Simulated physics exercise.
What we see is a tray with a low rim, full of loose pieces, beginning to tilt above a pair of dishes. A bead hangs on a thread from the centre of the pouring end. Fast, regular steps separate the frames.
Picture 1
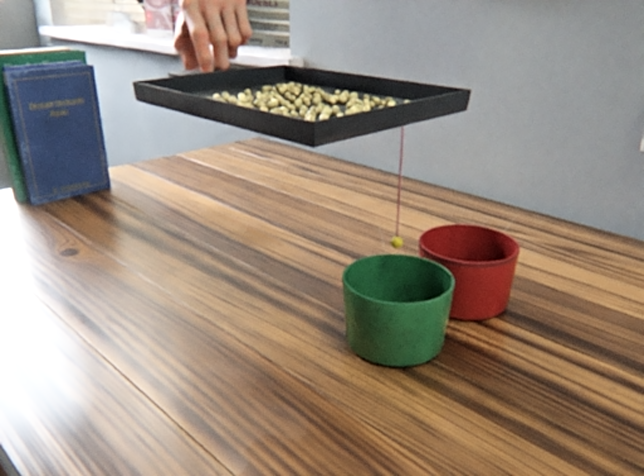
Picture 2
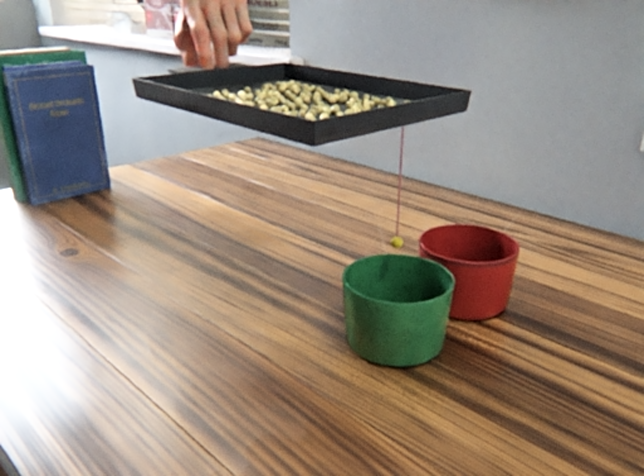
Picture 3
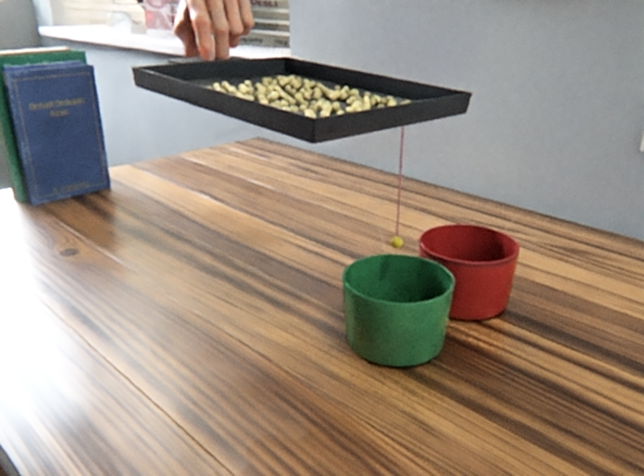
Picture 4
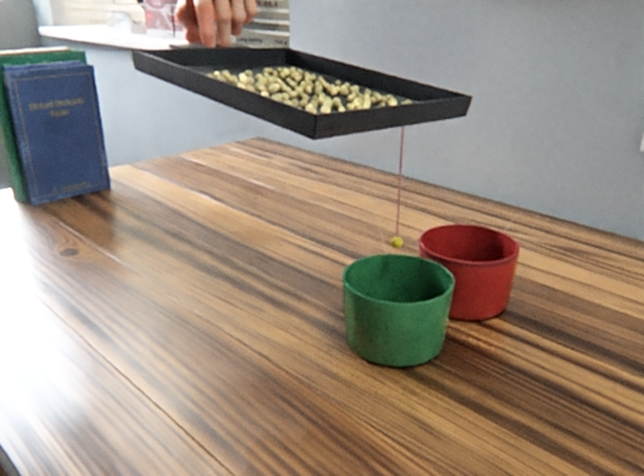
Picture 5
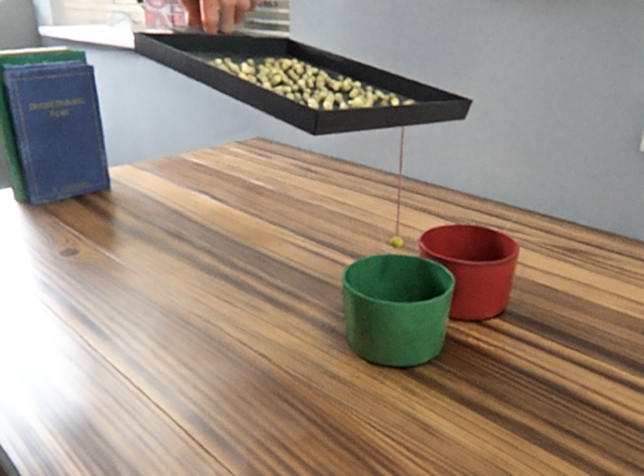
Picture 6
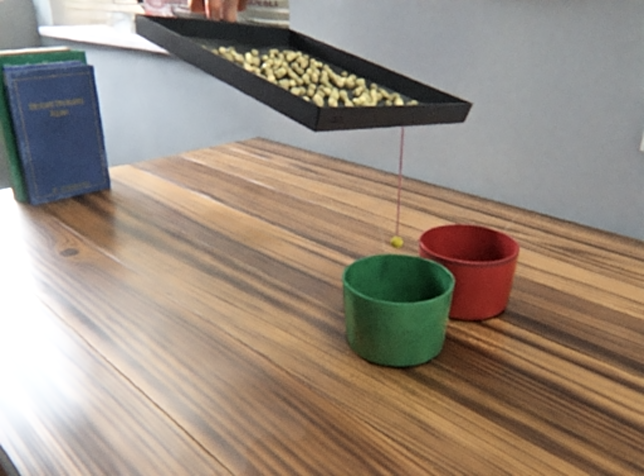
A hand raised the left end of a black tray of soya beans, gradually tilting it down towards the right, while a small bead hung almost still on a thread near green and red dishes.
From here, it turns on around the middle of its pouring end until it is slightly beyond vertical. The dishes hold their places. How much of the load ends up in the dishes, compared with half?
The dishes end up with more than half of it.
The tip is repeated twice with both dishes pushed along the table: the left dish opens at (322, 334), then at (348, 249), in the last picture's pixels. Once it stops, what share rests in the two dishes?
I'd say about 0 percent, followed by about 50 percent.
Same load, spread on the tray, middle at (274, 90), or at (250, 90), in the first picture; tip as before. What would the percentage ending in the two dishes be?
First case: Close to 90 %; second case: Close to 90 %.
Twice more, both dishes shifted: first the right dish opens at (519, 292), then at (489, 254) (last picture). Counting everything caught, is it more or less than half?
Result - try one, below the halfway mark; try two, below the halfway mark.
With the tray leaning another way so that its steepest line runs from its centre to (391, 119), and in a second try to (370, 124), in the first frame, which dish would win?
Result, try one: Dish at right; try two: Dish at left.
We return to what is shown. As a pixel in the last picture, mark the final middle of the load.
Once it all stops, the middle lies near (465, 288).
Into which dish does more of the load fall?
It's the right of the two that is fuller.
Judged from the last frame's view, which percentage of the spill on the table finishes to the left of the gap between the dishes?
Reading: Around 60 %.
Soon after the last picture, tray tipped steeply; nearly all on the tray; a stray few in the right dish; a stray few outside both; a stray few in the air.
A little later, tray tipped right over; about two thirds on the tray; about a quarter in the right dish; a stray few outside both; about a quarter in the air.
Later still, tray tipped past a quarter turn; a stray few in the left dish; most in the right dish; a small part outside both.
By the end, tray tipped past a quarter turn; a stray few in the left dish; most in the right dish; a small part outside both.
